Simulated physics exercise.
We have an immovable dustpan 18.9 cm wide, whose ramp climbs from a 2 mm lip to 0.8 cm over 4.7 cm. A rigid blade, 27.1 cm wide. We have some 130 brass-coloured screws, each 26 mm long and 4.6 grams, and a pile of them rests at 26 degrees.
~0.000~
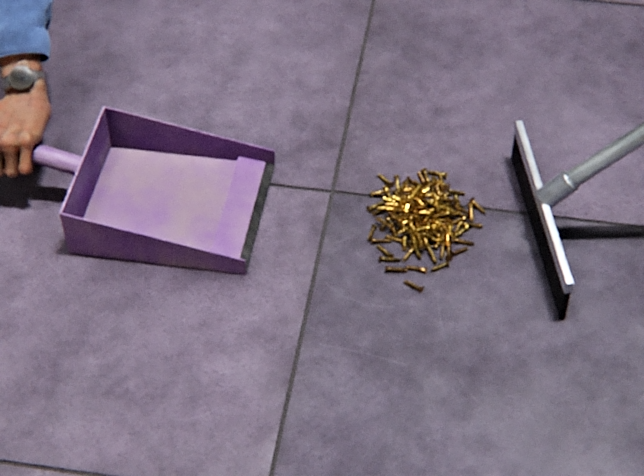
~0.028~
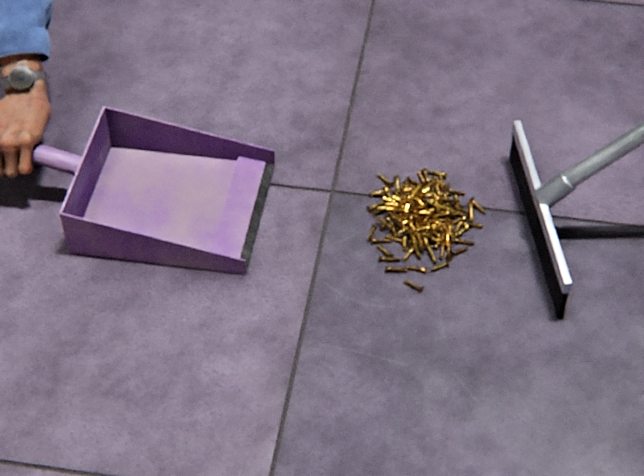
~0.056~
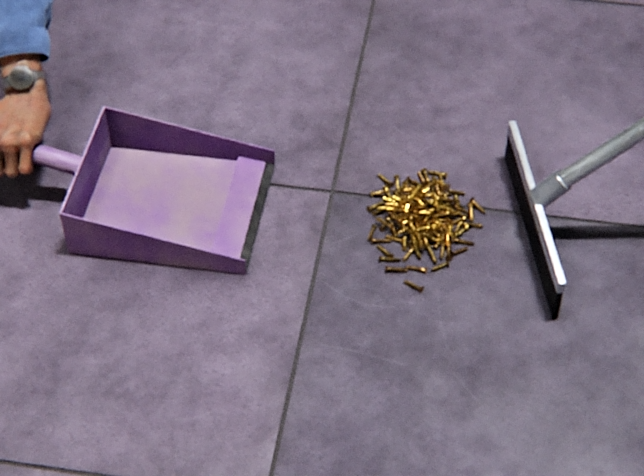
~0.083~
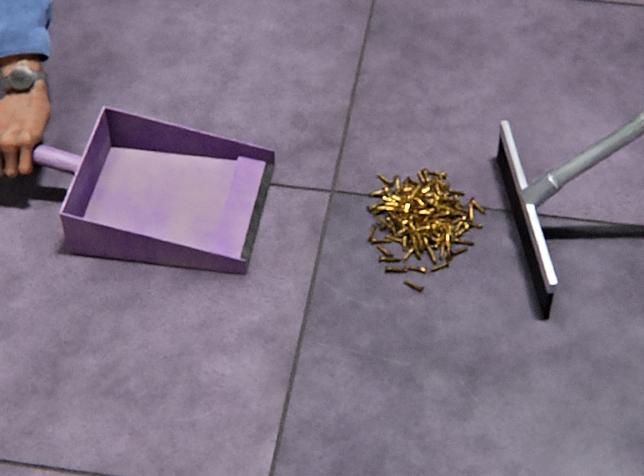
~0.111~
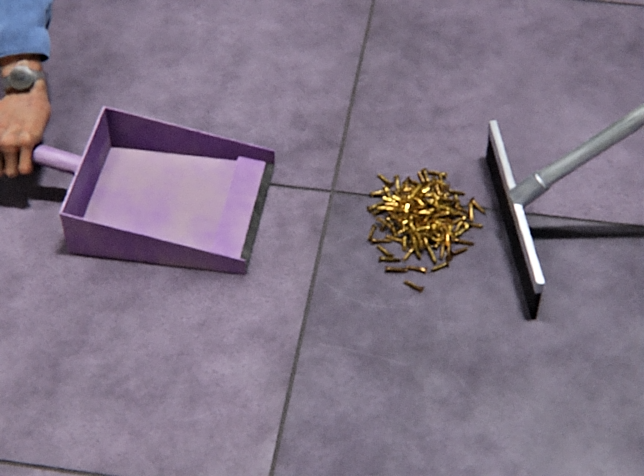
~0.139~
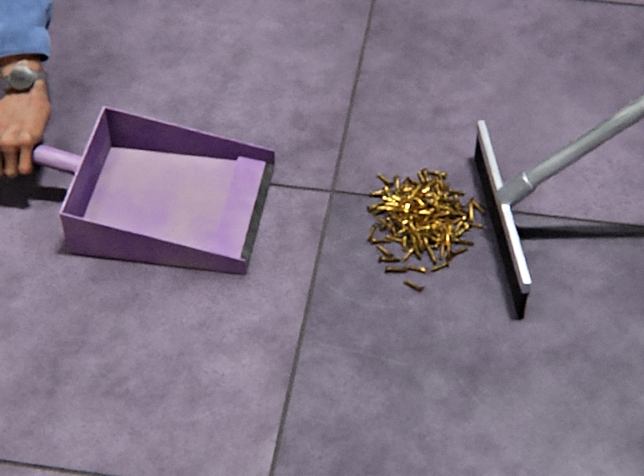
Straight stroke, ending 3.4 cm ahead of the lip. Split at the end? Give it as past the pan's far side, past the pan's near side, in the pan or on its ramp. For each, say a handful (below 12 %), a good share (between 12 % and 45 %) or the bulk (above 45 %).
Split: Far side a handful, near side a handful, pan a handful.
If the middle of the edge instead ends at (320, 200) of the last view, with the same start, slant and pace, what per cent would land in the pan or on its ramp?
Roughly 0 %.
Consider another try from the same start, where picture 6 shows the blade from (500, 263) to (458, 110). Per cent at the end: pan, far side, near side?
Pan 10; far 15; near 0.
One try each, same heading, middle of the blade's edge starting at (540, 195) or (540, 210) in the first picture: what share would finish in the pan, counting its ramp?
Close to 0 in a hundred, then close to 5 in a hundred.
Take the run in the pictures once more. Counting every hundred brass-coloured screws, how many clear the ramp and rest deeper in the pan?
Roughly 0 percent.
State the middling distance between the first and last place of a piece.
Near 18 cm.
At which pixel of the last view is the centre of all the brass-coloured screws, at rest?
At about (279, 219).
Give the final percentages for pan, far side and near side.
So it's far side at 0 percent, near side at 5 percent, and the pan at 5 percent.
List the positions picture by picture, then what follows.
The first picture shows blade from (568, 288) to (518, 130), moved 0.0 cm, 0 of the pieces shifted so far; middle of the pieces at (418, 215); pan at (160, 205).
The second picture shows blade from (566, 288) to (517, 130), moved 0.2 cm, 0 of the pieces shifted so far; middle of the pieces at (418, 215).
The third picture shows blade from (560, 288) to (512, 130), moved 0.8 cm, 0 of the pieces shifted so far; middle of the pieces at (418, 215).
The fourth picture shows blade from (552, 287) to (504, 130), moved 1.9 cm, 0 of the pieces shifted so far; middle of the pieces at (418, 215).
The fifth picture shows blade from (539, 287) to (492, 130), moved 3.3 cm, 0 of the pieces shifted so far; middle of the pieces at (418, 215).
The sixth picture shows blade from (526, 287) to (481, 129), moved 4.8 cm, 0 of the pieces shifted so far; middle of the pieces at (418, 215); pan at (160, 205). The blade's pace is about 0.54 m/s, heading 9 degrees towards the viewer's side.
Then, at 0.35 s, middle of the blade 18 cm from the lip; 0 % over the lip, far side 0 %, near side 0 %.
After 0.49 s, middle of the blade 11 cm from the lip; 0 % over the lip, far side 0 %, near side 0 %.
After 0.76 s, middle of the blade 7 cm from the lip; 5 % over the lip, far side 0 %, near side 5 %.
In the end, at 1.5 s, far side 0 %, near side 5 %, pan 5 %, in front of the lip or behind the blade 85 %.
